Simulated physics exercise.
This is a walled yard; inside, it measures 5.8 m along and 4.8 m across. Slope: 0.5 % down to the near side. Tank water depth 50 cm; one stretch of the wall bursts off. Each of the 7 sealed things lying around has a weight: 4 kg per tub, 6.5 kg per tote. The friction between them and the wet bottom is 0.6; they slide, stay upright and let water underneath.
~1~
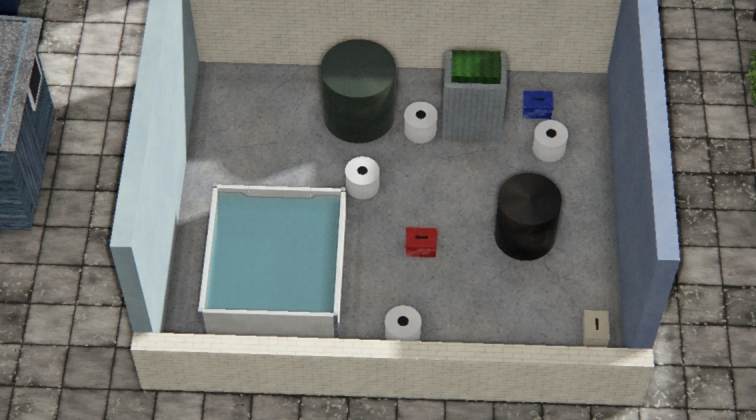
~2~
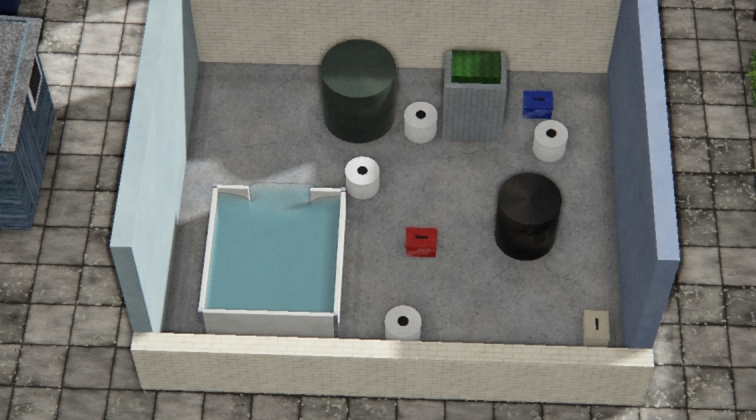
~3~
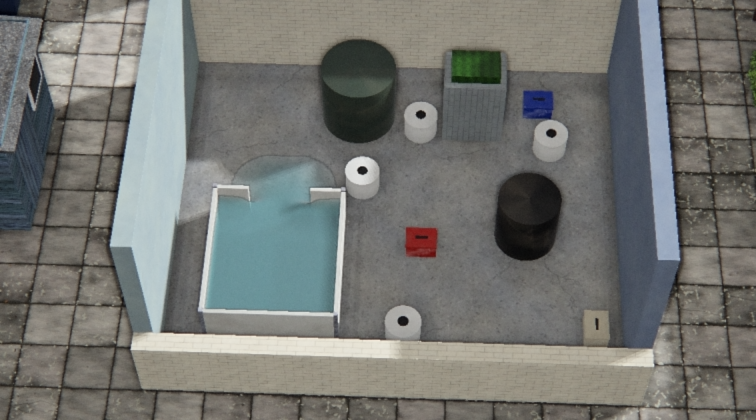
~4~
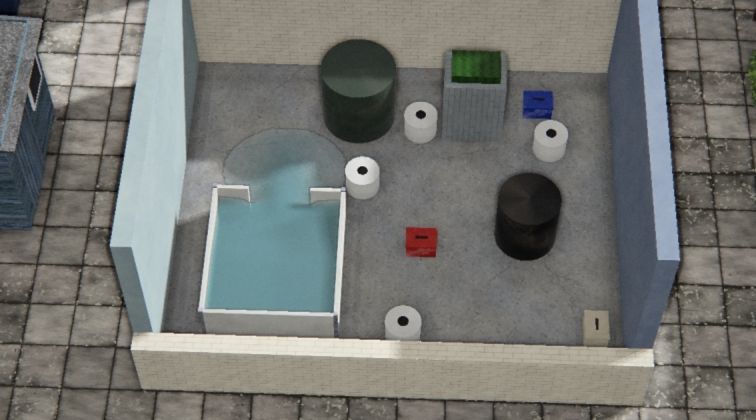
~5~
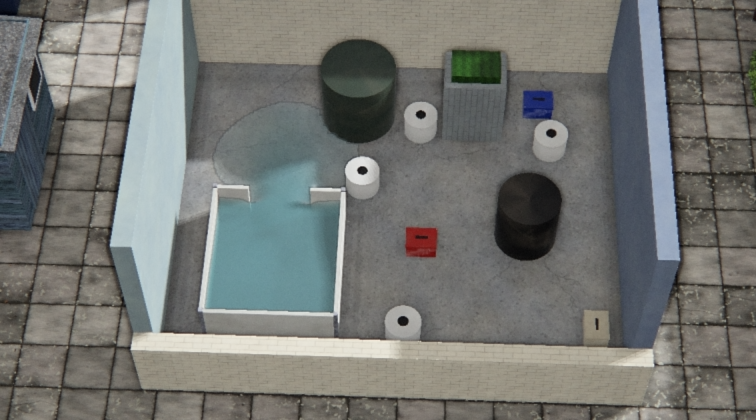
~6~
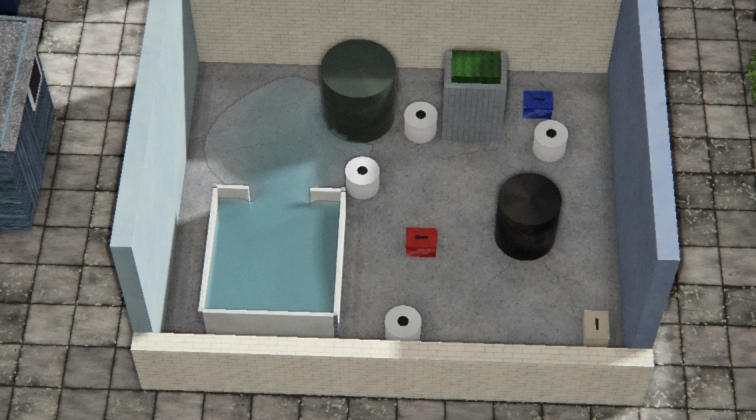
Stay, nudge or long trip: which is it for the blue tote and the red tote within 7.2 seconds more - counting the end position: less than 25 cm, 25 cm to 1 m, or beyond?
Final distance check: The blue tote remains essentially put and the red tote remains essentially put.
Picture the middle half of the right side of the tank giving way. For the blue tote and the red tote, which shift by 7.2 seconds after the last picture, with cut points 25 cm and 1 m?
Outcome - blue tote: Long-distance displacement, red tote: Long-distance displacement.
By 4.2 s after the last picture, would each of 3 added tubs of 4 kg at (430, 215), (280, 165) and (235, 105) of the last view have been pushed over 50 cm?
Spot by spot, in turn: Falls short, exceeds it, exceeds it.
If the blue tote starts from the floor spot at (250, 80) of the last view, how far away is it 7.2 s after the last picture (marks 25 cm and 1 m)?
Outcome: It is taken a long way.
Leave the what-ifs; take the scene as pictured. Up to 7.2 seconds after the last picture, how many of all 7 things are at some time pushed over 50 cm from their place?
I make it 0.
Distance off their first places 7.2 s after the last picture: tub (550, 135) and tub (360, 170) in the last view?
Taken in order, the shifts are 50 cm and 40 cm.
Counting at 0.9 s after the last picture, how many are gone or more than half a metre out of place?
Count: 0.
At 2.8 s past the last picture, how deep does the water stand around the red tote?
1 cm or so.
Then, 0.9 s after the last picture the blue tote is near (538, 99), 0.0 m from its start, aground; the red tote is near (421, 237), 0.0 m from its start, aground; 0 afloat.
Then, 2.8 s after the last picture the blue tote is near (538, 99), 0.0 m from its start, aground; the red tote is near (421, 237), 0.0 m from its start, aground; 1 afloat.
Then, 4.8 s after the last picture the blue tote is near (544, 103), 0.1 m from its start, aground; the red tote is near (421, 237), 0.0 m from its start, aground; 2 afloat.
Then, 7.2 s after the last picture the blue tote is near (545, 102), 0.1 m from its start, aground; the red tote is near (421, 237), 0.0 m from its start, aground; 3 afloat.
